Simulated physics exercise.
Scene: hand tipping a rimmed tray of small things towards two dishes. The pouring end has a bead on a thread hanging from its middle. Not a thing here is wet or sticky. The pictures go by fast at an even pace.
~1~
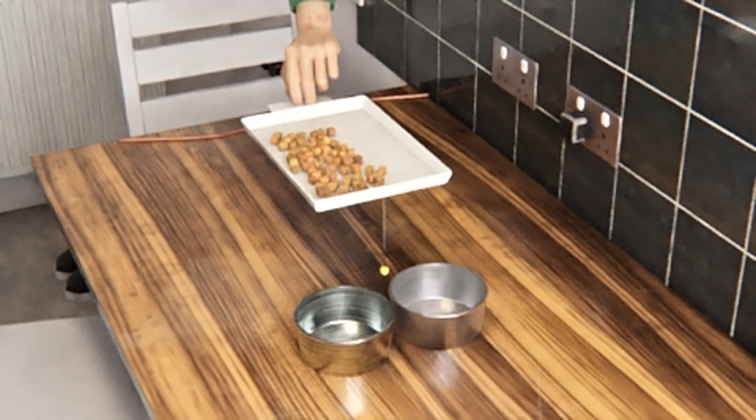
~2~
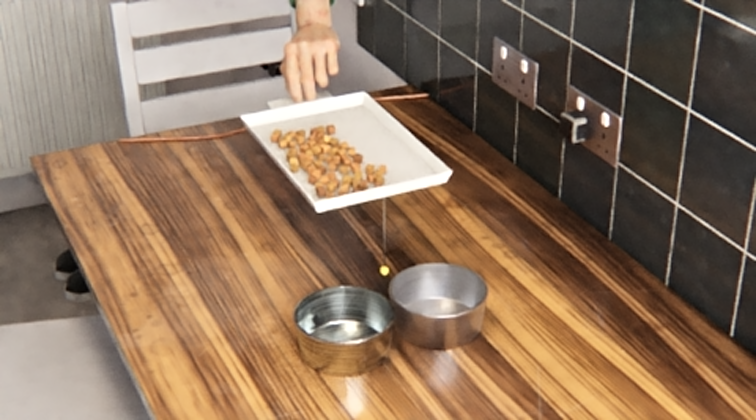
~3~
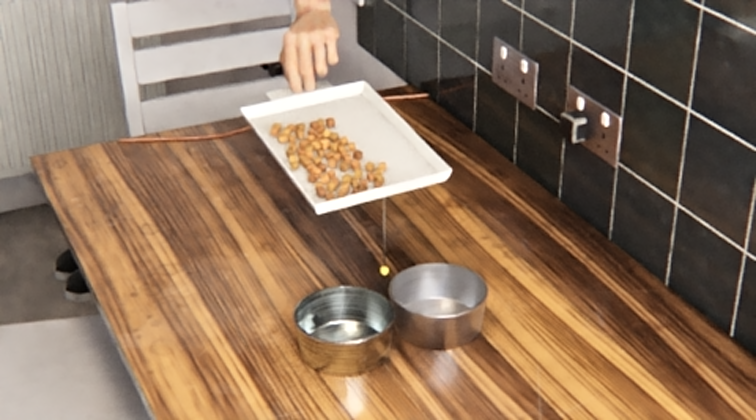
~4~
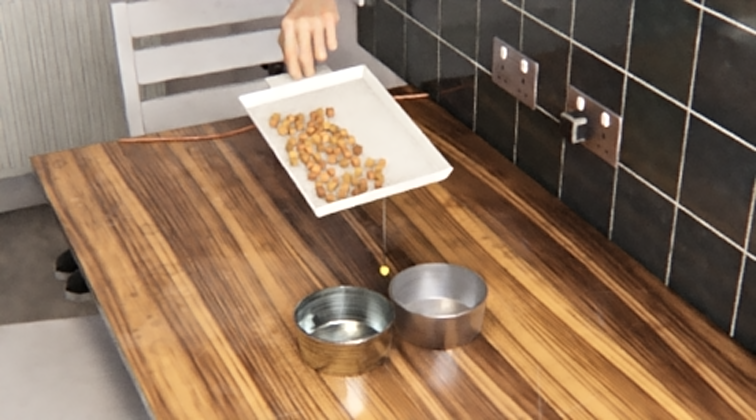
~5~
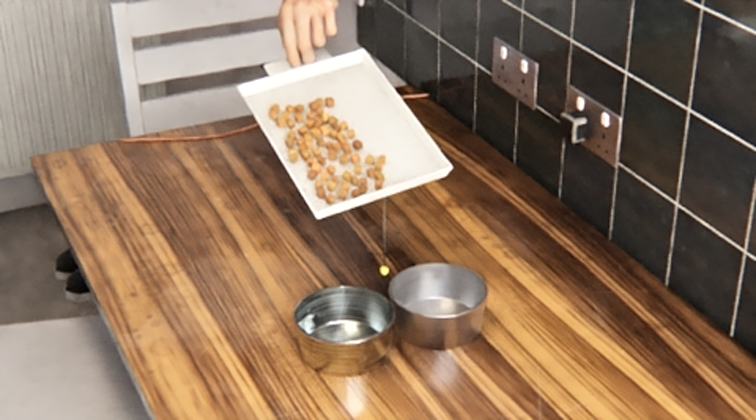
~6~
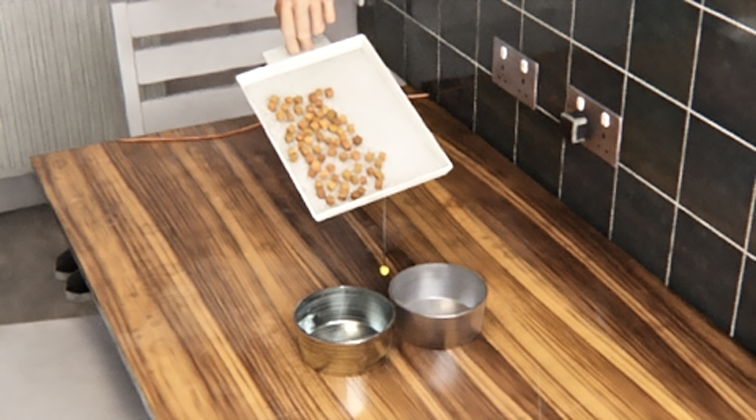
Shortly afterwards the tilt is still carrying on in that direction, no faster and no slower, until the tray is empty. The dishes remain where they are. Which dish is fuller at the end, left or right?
The left dish.
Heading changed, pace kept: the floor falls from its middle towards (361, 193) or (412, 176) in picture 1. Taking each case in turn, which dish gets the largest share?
Results - the dish on the left side first, the dish on the right side second.
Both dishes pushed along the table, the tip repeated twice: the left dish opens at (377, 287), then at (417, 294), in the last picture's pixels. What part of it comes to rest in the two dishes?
About 30 and 10 per cent.
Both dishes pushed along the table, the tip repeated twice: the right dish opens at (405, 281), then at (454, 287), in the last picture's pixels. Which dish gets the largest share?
Try 1: The left-side dish; try 2: The left-side dish.
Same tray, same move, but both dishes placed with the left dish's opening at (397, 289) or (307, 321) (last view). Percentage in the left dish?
Trial 1 around 10 percent, trial 2 around 70 percent.
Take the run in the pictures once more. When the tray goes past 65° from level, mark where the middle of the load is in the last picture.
Around (328, 182).
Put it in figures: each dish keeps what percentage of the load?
At the end, 80 percent of the load sits in the left dish and 0 percent in the right dish.
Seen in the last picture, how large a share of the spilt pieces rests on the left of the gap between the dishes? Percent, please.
It amounts to some 90 percent.
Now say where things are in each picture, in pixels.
The first picture shows corners of the pouring end at (317, 199) and (446, 171), level; middle of the load at (330, 161), brown sugar cubes; left dish at (365, 354); right dish at (461, 327); bead on its thread at (384, 271).
The second picture shows corners of the pouring end at (317, 200) and (446, 170), level; middle of the load at (330, 159).
The third picture shows corners of the pouring end at (317, 202) and (446, 169), tipped barely, lowest at the left corner; middle of the load at (329, 156).
The fourth picture shows corners of the pouring end at (317, 206) and (446, 167), tipped a little, lowest at the left corner; middle of the load at (329, 150).
The fifth picture shows corners of the pouring end at (317, 209) and (446, 166), tipped clearly, lowest at the left corner; middle of the load at (329, 145).
The sixth picture shows corners of the pouring end at (317, 212) and (446, 165), tipped clearly, lowest at the left corner; middle of the load at (329, 141); left dish at (365, 354); right dish at (461, 327).
Soon after the last picture, tray tipped steeply; nearly all on the tray; a stray few in the air.
A little later, tray tipped past a quarter turn; most on the tray; a small part in the left dish; a stray few outside both; a stray few in the air.
Later still, tray tipped past a quarter turn; most in the left dish; a stray few in the right dish; about a quarter outside both.
At rest, tray tipped past a quarter turn; most in the left dish; a stray few in the right dish; about a quarter outside both.
